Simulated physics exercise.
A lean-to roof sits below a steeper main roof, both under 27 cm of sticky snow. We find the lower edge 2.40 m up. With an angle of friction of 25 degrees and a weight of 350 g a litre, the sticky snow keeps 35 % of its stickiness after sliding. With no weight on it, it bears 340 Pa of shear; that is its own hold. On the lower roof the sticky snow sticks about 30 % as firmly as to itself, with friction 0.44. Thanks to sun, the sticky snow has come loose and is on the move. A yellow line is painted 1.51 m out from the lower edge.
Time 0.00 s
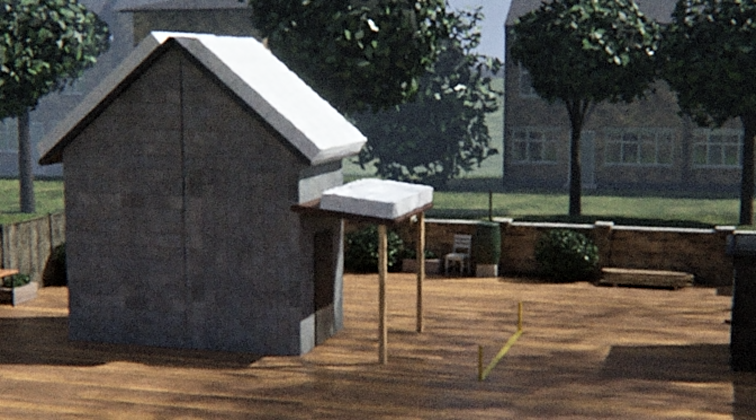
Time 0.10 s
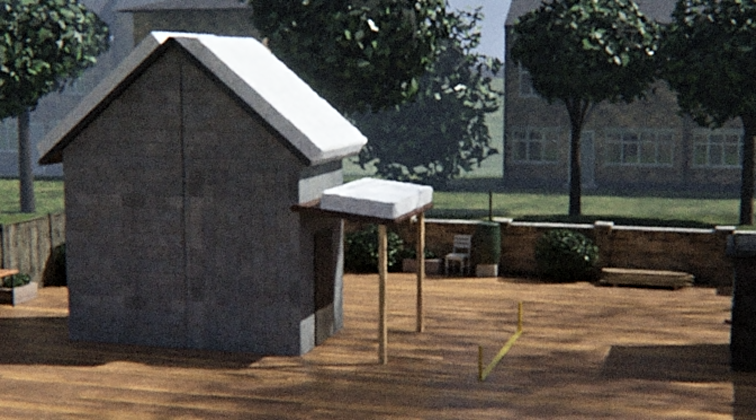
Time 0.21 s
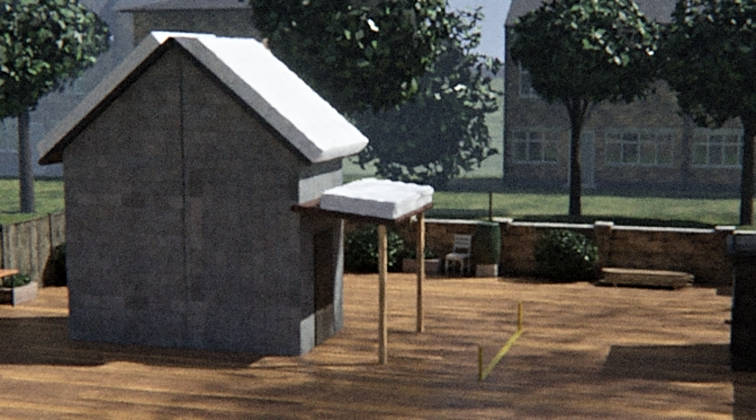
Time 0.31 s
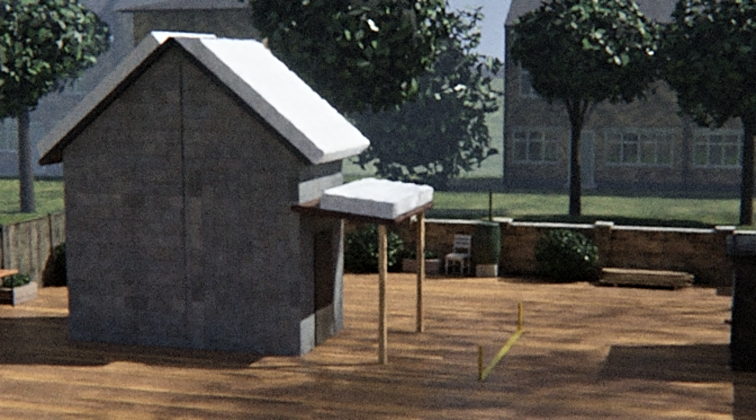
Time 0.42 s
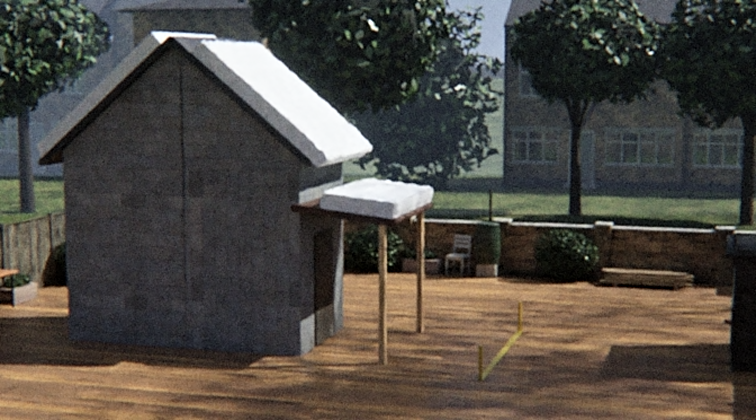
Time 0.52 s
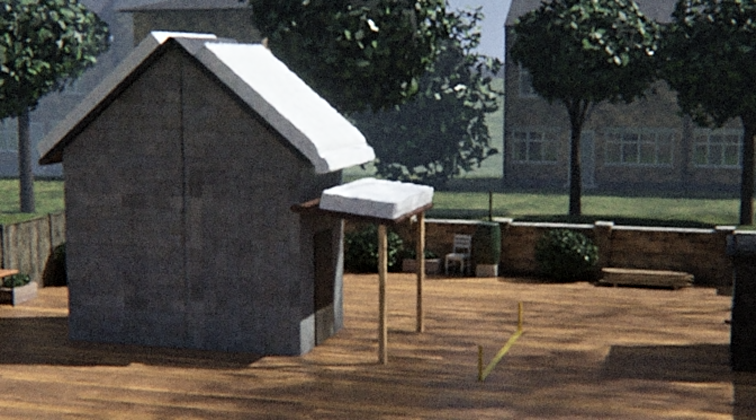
White snow creeps slightly down the steep roof of a gray building above a snow-covered lean-to.
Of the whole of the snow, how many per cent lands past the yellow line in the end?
I would say roughly 7 % of it ends past the line.
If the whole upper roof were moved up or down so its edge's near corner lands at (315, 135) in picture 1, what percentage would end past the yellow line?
Then about 30 %.
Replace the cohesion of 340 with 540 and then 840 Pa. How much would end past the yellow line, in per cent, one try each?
First 0 %, second 0 %.
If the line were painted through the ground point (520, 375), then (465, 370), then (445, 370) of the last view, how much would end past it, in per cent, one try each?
Respectively 1, 14 and 20 percent would end past it.
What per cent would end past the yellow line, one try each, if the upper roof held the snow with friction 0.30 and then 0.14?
In turn about 30 %, 40 %.
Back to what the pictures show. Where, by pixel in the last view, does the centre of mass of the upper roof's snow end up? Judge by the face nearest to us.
About (393, 267).
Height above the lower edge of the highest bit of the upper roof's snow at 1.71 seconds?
It sits some 1.5 m above the lower edge at that time.
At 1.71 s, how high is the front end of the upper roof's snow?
Somewhere around 2.8 metres, I'd say.
After 1.07 s, none is below the lower edge and 0 % is past the line.
After 1.71 s, none is below the lower edge and 0 % is past the line.
After 2.36 s, 12 % is below the lower edge and 0 % is past the line.
After 3.00 s, 33 % is below the lower edge and 5 % is past the line.
After 4.40 s, 40 % is below the lower edge and 7 % is past the line.
